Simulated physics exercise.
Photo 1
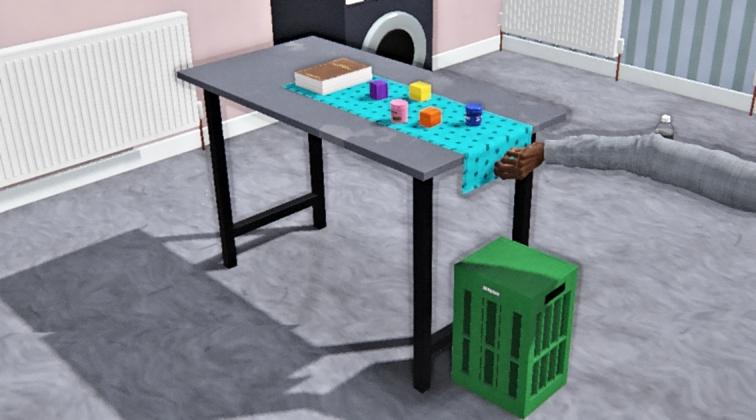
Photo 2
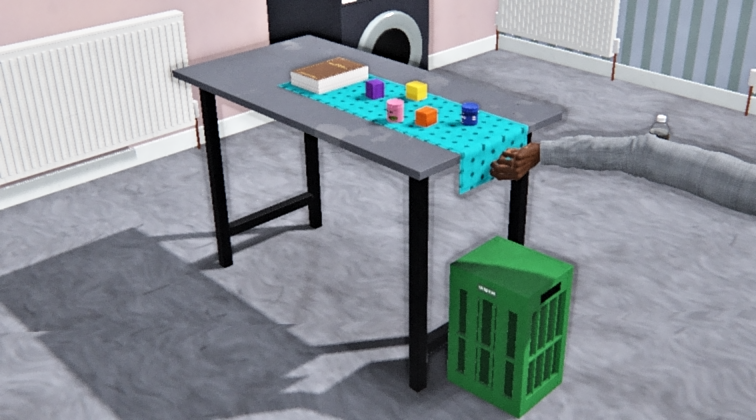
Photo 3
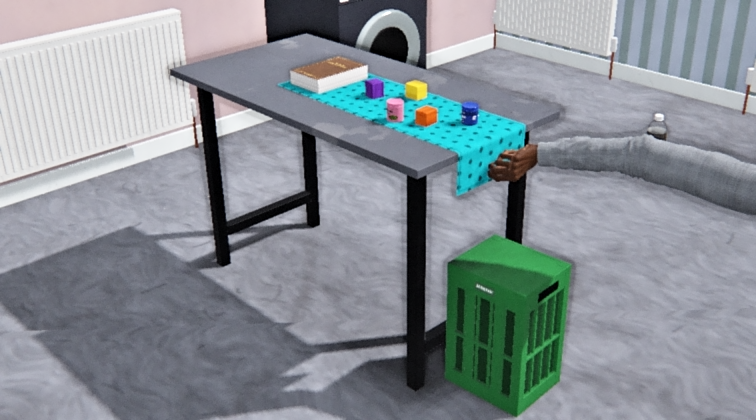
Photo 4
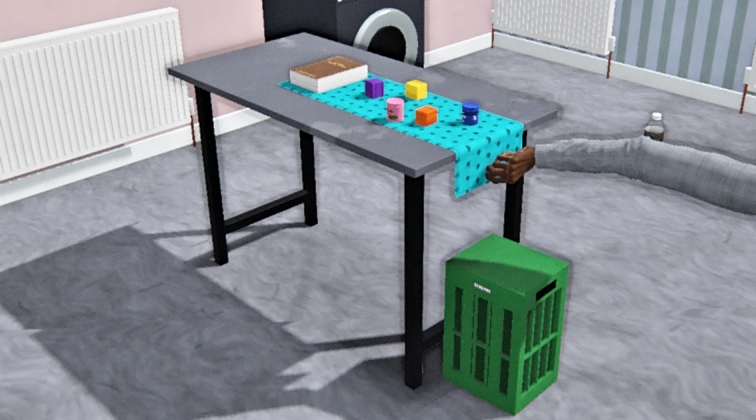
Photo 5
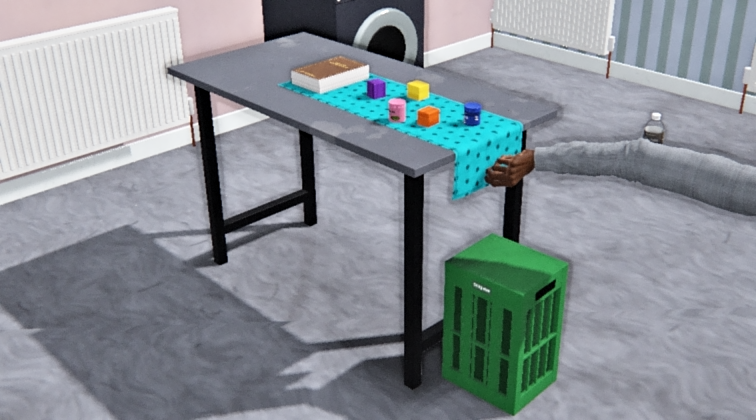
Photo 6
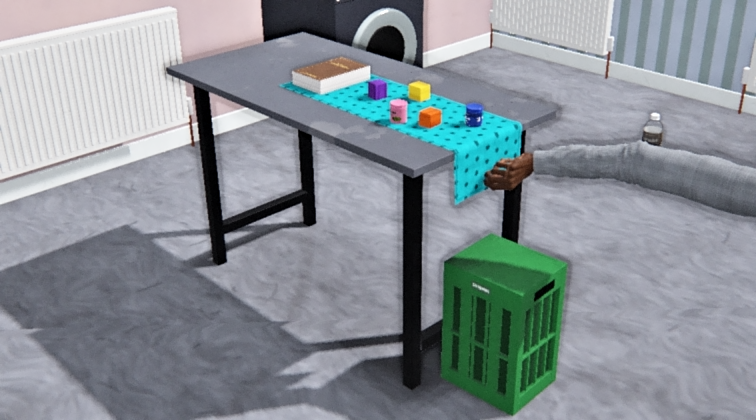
A hand reaching in from the right grips the hanging end of a turquoise runner and draws it slightly downward, while the small colourful cubes and pots on the grey table barely shift beside a book.
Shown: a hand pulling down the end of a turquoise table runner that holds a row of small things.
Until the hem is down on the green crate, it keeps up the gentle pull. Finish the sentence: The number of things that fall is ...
The number of things that fall is two.
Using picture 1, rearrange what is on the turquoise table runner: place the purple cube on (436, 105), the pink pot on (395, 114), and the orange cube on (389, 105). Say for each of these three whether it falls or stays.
Looking at each one, the purple cube remains in position, the pink pot remains in position and the orange cube remains in position.
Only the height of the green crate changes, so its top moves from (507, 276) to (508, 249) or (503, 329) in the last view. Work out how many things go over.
Then 1, then 4.
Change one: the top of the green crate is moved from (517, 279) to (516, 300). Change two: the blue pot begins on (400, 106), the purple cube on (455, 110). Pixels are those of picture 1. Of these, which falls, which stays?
Observed: Blue pot remains seated; purple cube departs.
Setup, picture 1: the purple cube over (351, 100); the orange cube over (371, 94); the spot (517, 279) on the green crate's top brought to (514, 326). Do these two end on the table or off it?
The purple cube stays aboard, and the orange cube stays aboard.
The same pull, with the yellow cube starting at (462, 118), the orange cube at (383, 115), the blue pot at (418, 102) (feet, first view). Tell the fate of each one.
The yellow cube is off the top, the orange cube is still on top and the blue pot is still on top.
A little later, hem near (486, 231); blue pot gone.
Next, hem on the crate; blue pot and orange cube gone.
When it is over, hem on the crate; blue pot and orange cube gone. The table loses two.
